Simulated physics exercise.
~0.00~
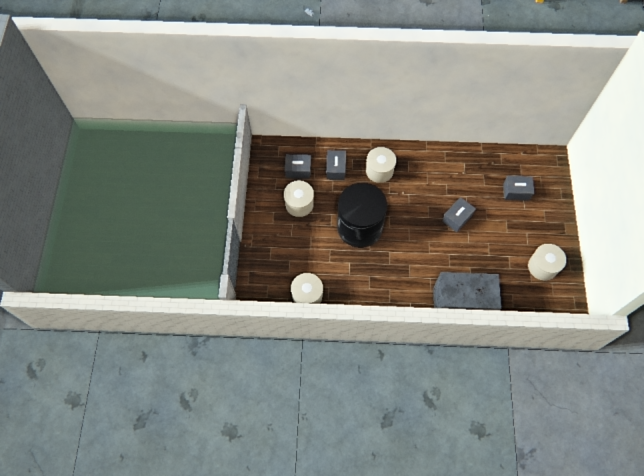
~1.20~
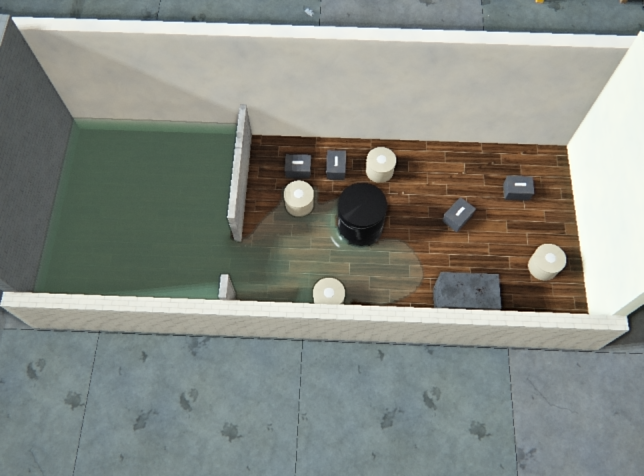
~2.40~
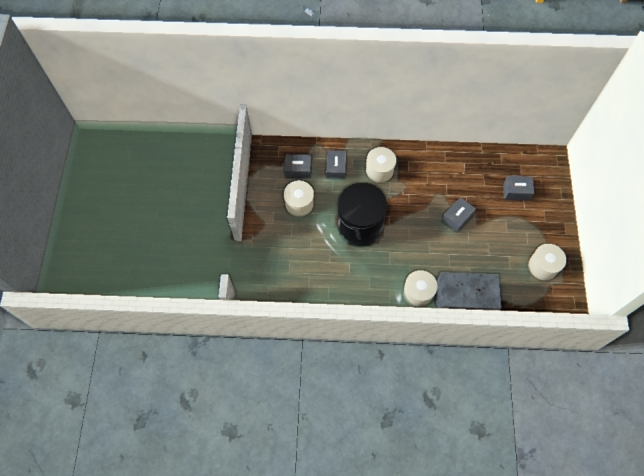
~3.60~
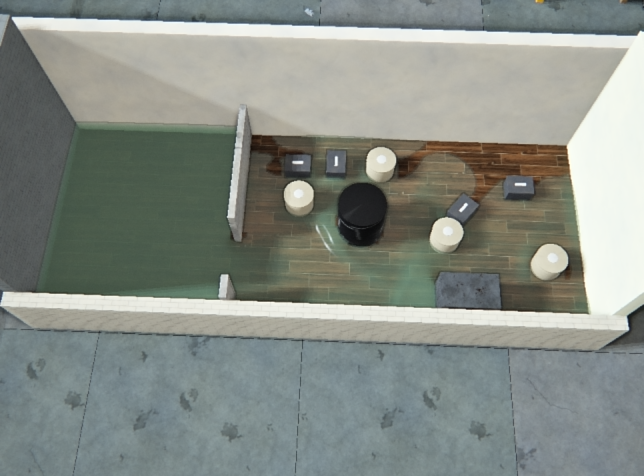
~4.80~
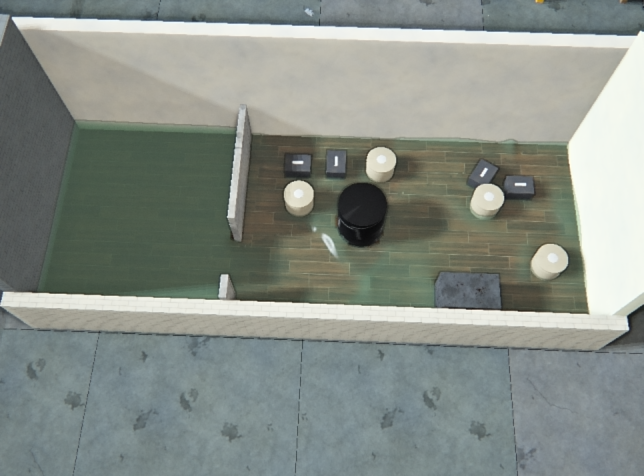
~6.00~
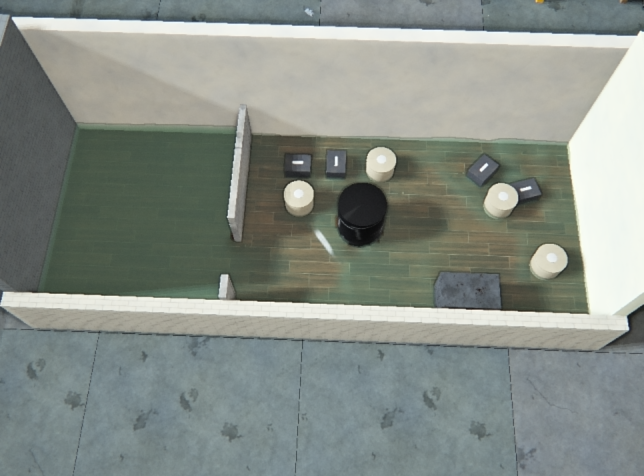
Green water stands behind a partition in the left room, while pale round tubs and small grey boxes sit around a black cylinder on the wooden floor to the right. A gap opens near the front of the partition, and the water spills through in a rounded sheet, nudging the nearest tub rightward. The spreading water carries that tub along the front wall toward a grey block. The tub then swings up and right, near a tilted box, which shifts toward the back right. Finally, a thin green layer covers both floors, with the tub resting against another box and most other items barely moved.
